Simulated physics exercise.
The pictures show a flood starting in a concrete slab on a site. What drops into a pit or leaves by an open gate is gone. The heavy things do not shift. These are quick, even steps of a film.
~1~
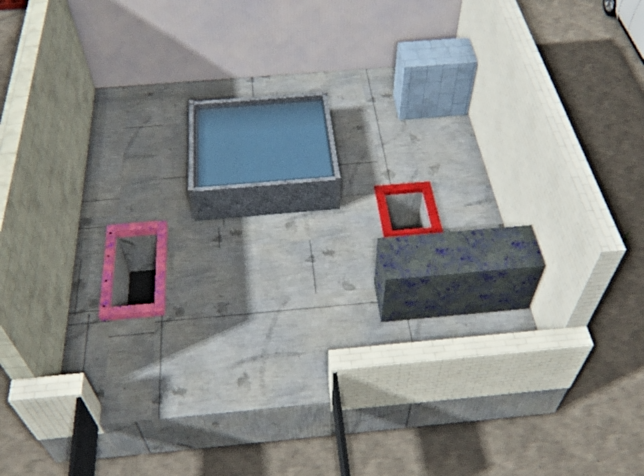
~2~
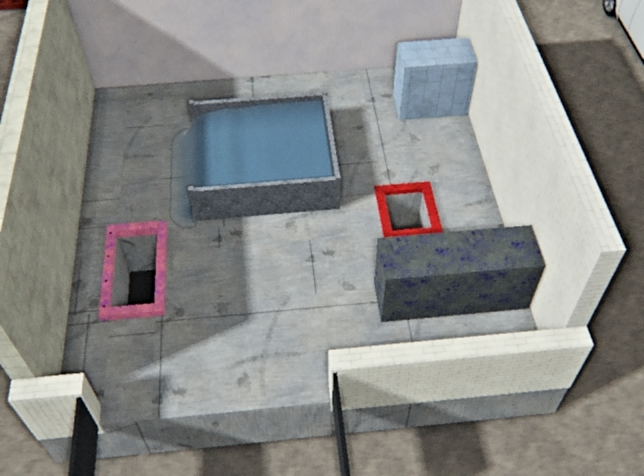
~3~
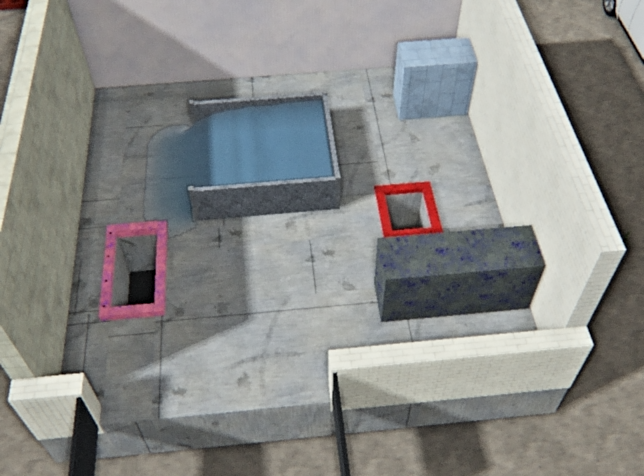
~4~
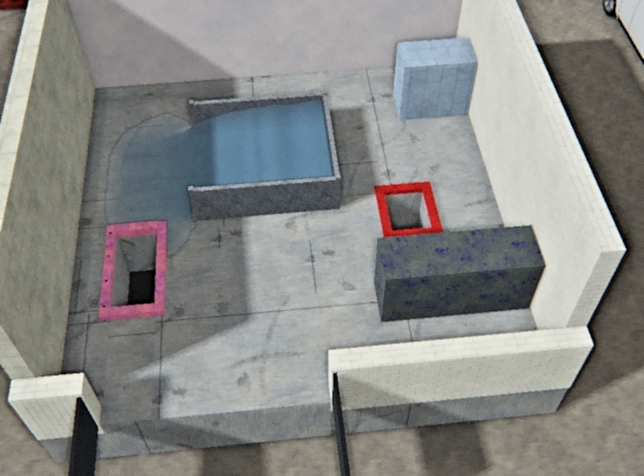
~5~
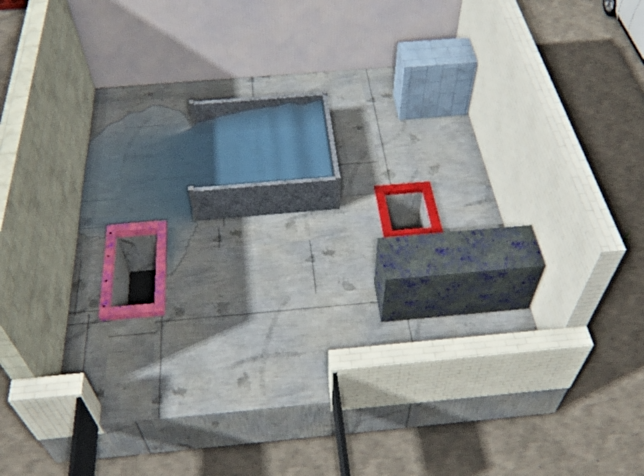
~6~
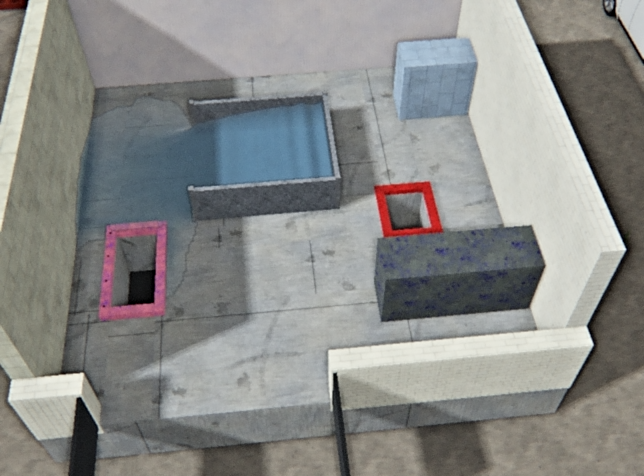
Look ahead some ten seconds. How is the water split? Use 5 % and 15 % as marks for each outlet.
One by one: The gate takes over 15 %; the pink pit takes from 5 to 15 %; the red pit takes under 5 %.
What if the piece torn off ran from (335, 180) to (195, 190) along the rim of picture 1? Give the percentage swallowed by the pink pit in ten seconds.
Parts in a hundred: Pink 0.
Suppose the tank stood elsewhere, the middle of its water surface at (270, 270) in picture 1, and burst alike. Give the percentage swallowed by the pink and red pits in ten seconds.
Parts in a hundred: Pink 25, red 0.
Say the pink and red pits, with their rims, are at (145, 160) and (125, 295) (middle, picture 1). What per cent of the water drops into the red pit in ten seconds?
Per cent: Red 10.
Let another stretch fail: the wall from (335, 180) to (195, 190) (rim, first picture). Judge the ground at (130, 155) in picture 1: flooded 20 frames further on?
Verdict: No water.
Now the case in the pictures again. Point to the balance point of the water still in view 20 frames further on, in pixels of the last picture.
Near (177, 176).
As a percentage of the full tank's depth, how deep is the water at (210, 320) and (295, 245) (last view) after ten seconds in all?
Roughly 2 and 2 per cent, in turn.
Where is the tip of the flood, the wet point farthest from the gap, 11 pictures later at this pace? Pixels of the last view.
Around (58, 408).
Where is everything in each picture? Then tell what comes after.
The first frame shows the tank at (262, 143) is whole and still.
In the second frame, water pours out at (198, 164) and has run to (192, 224).
In the third frame, water pours out at (198, 166) and has run to (169, 230).
In the fourth frame, water pours out at (198, 167) and has run to (115, 227).
In the fifth frame, the front is at (80, 223), out from the gap at (198, 167).
In the sixth frame, water pours out at (198, 168) and has run to (92, 124).
A moment on, water covers 20 % of the floor; the gate 0 %, the pink pit 1 %, the red pit 0 %.
Next, water covers 25 % of the floor; the gate 0 %, the pink pit 2 %, the red pit 0 %.
Then, water covers 50 % of the floor; the gate 3 %, the pink pit 6 %, the red pit 0 %.
Later, water covers 75 % of the floor; the gate 9 %, the pink pit 7 %, the red pit 0 %.
In the end, water covers 85 % of the floor; the gate 17 %, the pink pit 7 %, the red pit 1 %.
